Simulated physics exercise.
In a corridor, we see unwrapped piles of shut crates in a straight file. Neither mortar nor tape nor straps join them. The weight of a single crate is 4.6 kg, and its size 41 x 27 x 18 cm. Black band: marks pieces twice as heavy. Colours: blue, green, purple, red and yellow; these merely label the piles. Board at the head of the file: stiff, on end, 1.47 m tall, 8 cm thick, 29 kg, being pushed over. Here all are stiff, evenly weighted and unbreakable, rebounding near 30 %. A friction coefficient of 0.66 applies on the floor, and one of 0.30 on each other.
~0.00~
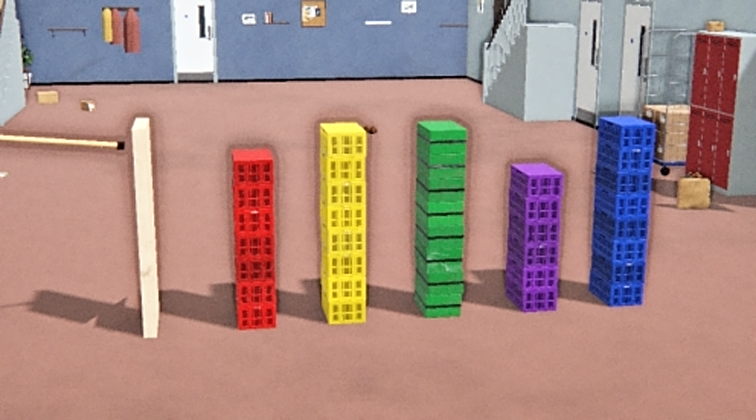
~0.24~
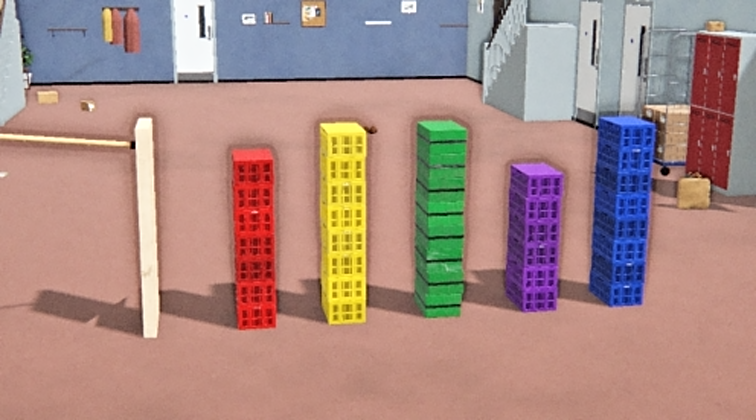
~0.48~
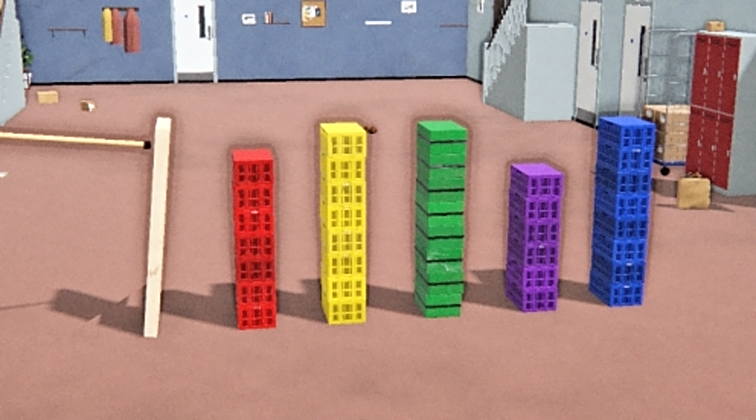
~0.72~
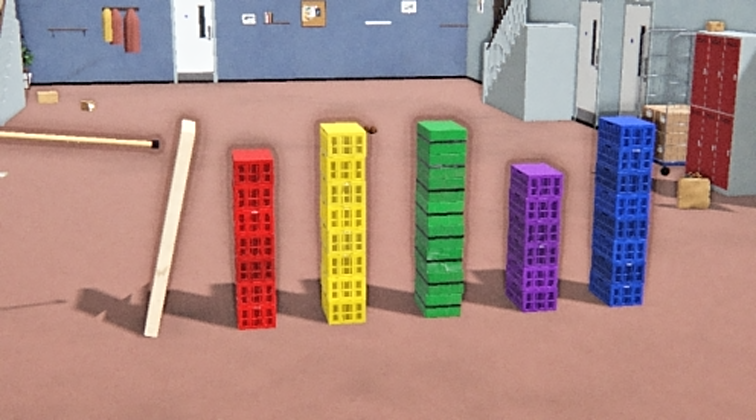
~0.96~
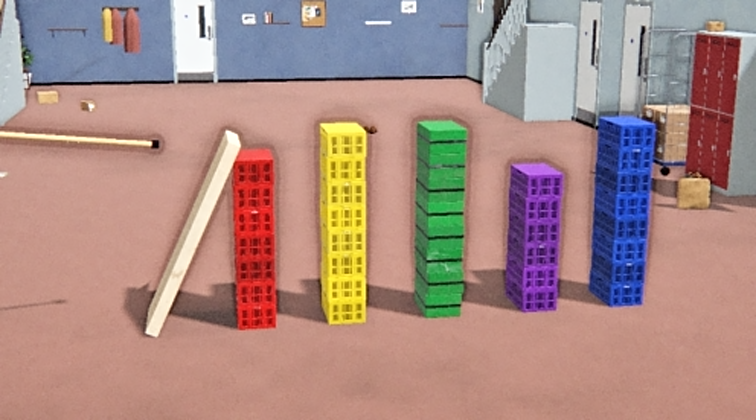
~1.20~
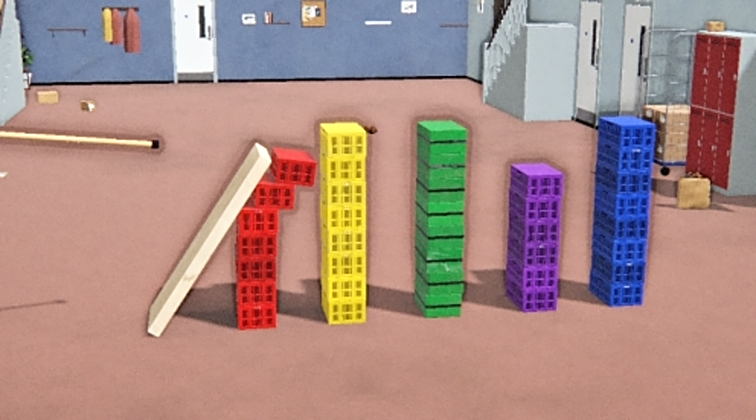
In a large hall with lockers, a pole from the left pushed a pale upright board, which tilted right against the red stack in a row of five coloured stacks and shoved its upper crates rightward.
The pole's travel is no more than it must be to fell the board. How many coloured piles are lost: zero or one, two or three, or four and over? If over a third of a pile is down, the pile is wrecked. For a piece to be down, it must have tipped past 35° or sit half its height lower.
Four and over.
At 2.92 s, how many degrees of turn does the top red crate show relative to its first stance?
Angle at that time, about 20 degrees.
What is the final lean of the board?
Around 70 degrees, give or take.
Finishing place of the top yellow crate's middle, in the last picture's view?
Resting position, last image: About (530, 236).
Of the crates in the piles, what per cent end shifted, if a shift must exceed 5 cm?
90 per cent.
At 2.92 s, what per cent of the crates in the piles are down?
By that time it is 55 percent.
After 2.04 s, board 62° from upright; 6 of the 37 crates down; top red crate 20° from how it stood, 20 cm lower; top yellow crate 18° from how it stood.
After 2.92 s, board 70° from upright; 21 of the 37 crates down; top yellow crate 41° from how it stood, 57 cm lower; top green crate 34° from how it stood, 21 cm lower.
After 3.90 s, board 70° from upright; 34 of the 37 crates down; top purple crate on its side; top green crate 59° from how it stood, 76 cm lower.
In the end (6.6 s), board 70° from upright; 34 of the 37 crates down; top purple crate upside down; top blue crate on its side. Wrecked, blue, green, purple, red and yellow.
